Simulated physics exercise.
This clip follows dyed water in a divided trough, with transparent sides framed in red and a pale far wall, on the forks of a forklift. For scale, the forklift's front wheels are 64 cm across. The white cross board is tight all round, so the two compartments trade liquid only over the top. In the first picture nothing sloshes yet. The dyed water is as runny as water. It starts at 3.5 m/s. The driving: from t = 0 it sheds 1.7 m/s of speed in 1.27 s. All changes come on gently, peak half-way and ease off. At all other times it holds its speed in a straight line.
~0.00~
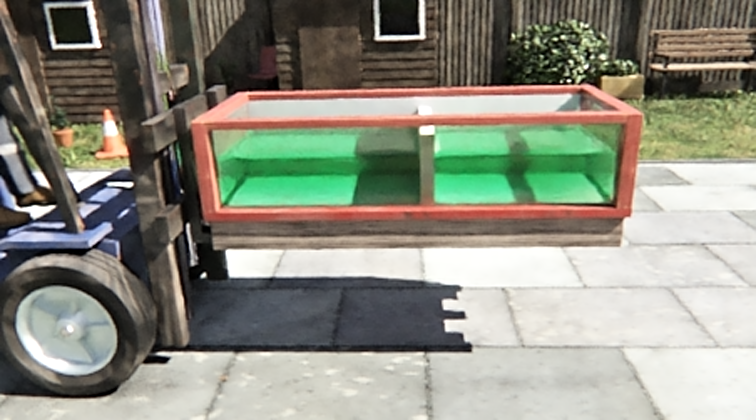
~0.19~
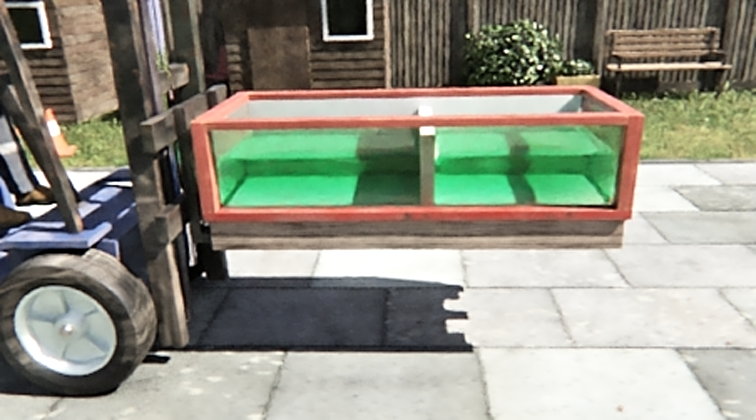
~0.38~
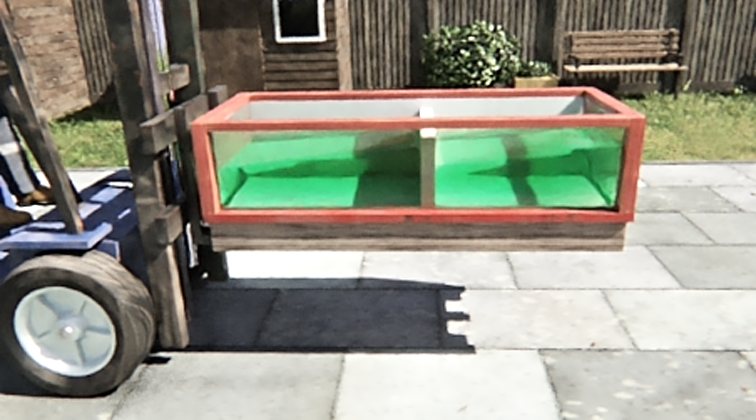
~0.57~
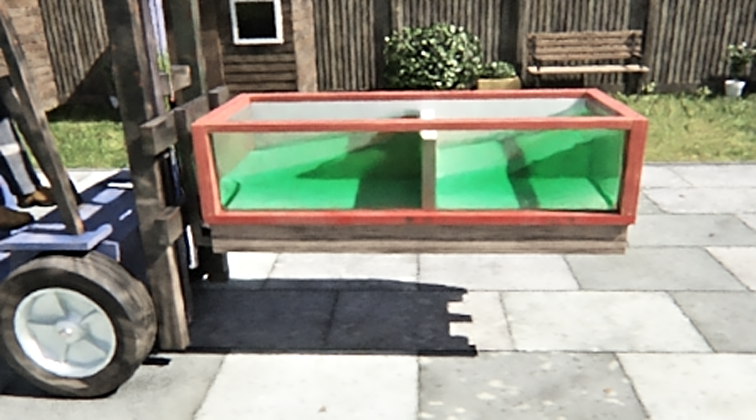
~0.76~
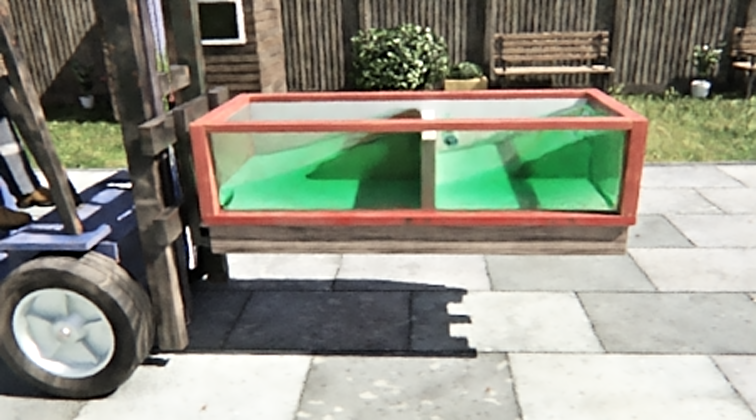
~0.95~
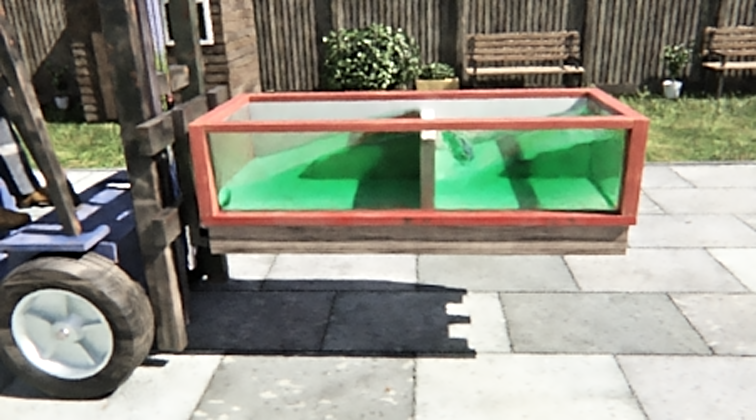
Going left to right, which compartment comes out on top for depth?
The second compartment from the left.
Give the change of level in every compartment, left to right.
In cm: 1 down, 1 up.
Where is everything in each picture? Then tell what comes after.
Compartments from the left stand at (327, 150), (529, 147); board top at (428, 136); the front is on the right, levels are read along the near wall; a wheel hub at (61, 337), in the first picture.
Compartments from the left stand at (327, 151), (530, 148), in the second picture.
Compartments from the left stand at (327, 151), (531, 150), in the third picture.
Compartments from the left stand at (328, 155), (533, 151), in the fourth picture.
Compartments from the left stand at (327, 154), (533, 150), in the fifth picture.
Compartments from the left stand at (326, 151), (533, 144); a wheel hub at (57, 340), in the sixth picture.
After 1.25 s left to right it is 21, 23 cm deep.
After 1.75 s left to right it is 21, 23 cm deep.
After 2.15 s left to right it is 21, 23 cm deep.
After 4.26 s left to right it is 21, 23 cm deep.
